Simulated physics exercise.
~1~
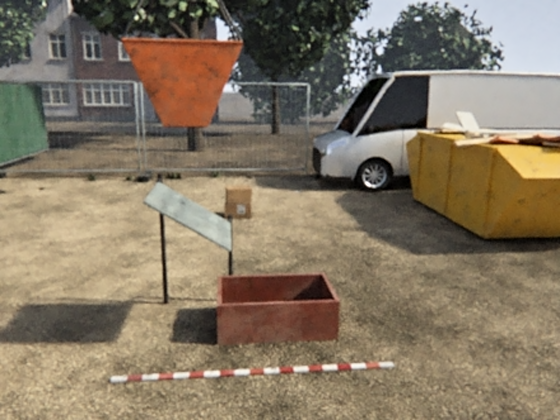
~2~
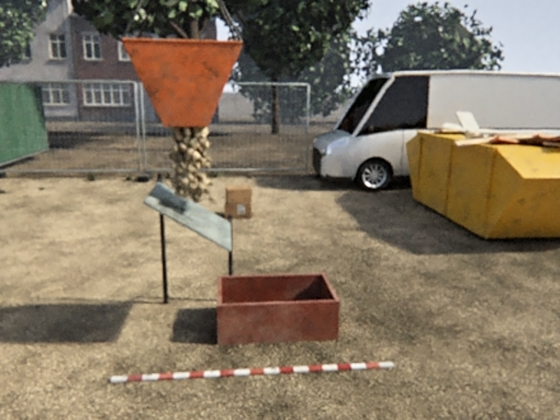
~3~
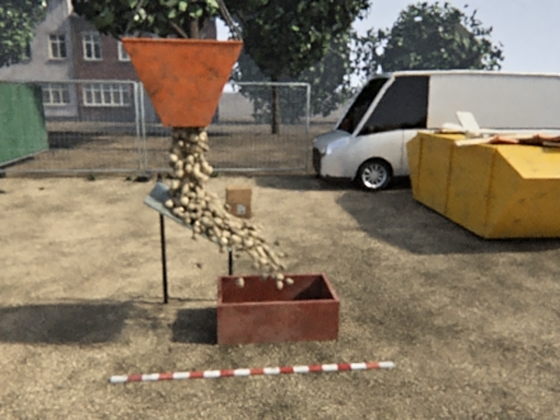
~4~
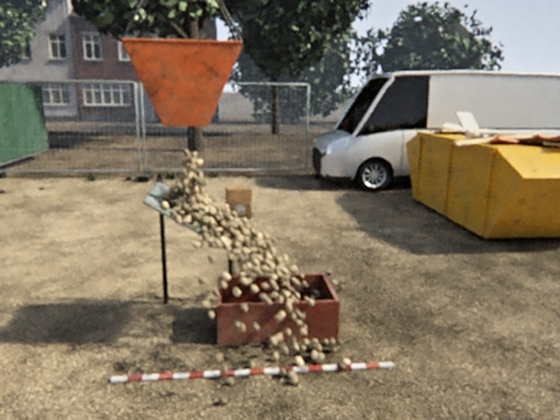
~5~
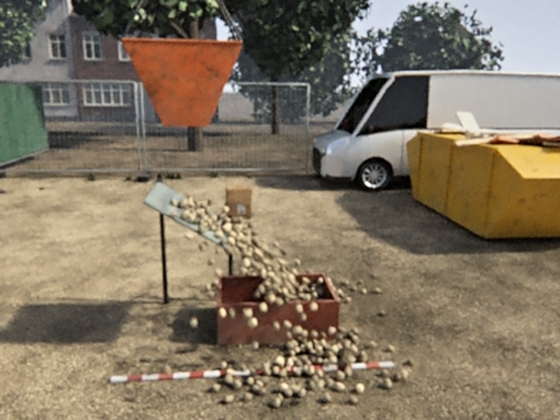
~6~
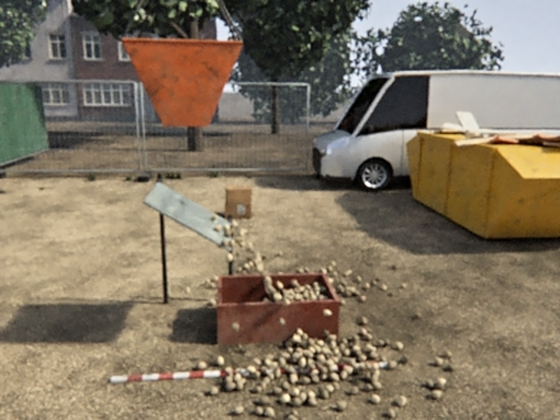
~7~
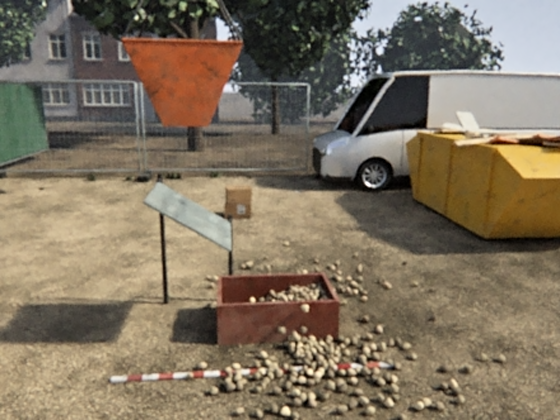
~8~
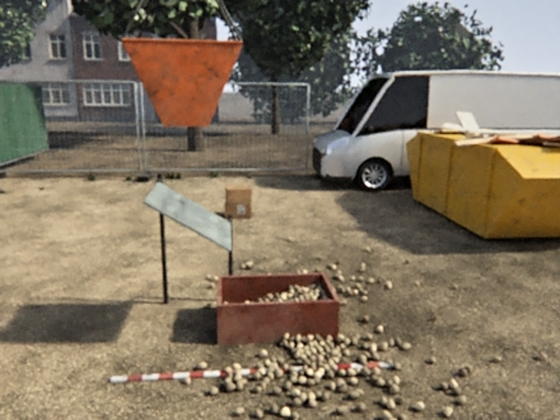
On a fenced dirt yard, stones pouring from an orange skip, sliding down a sloping plate and settling in and around a red bin.
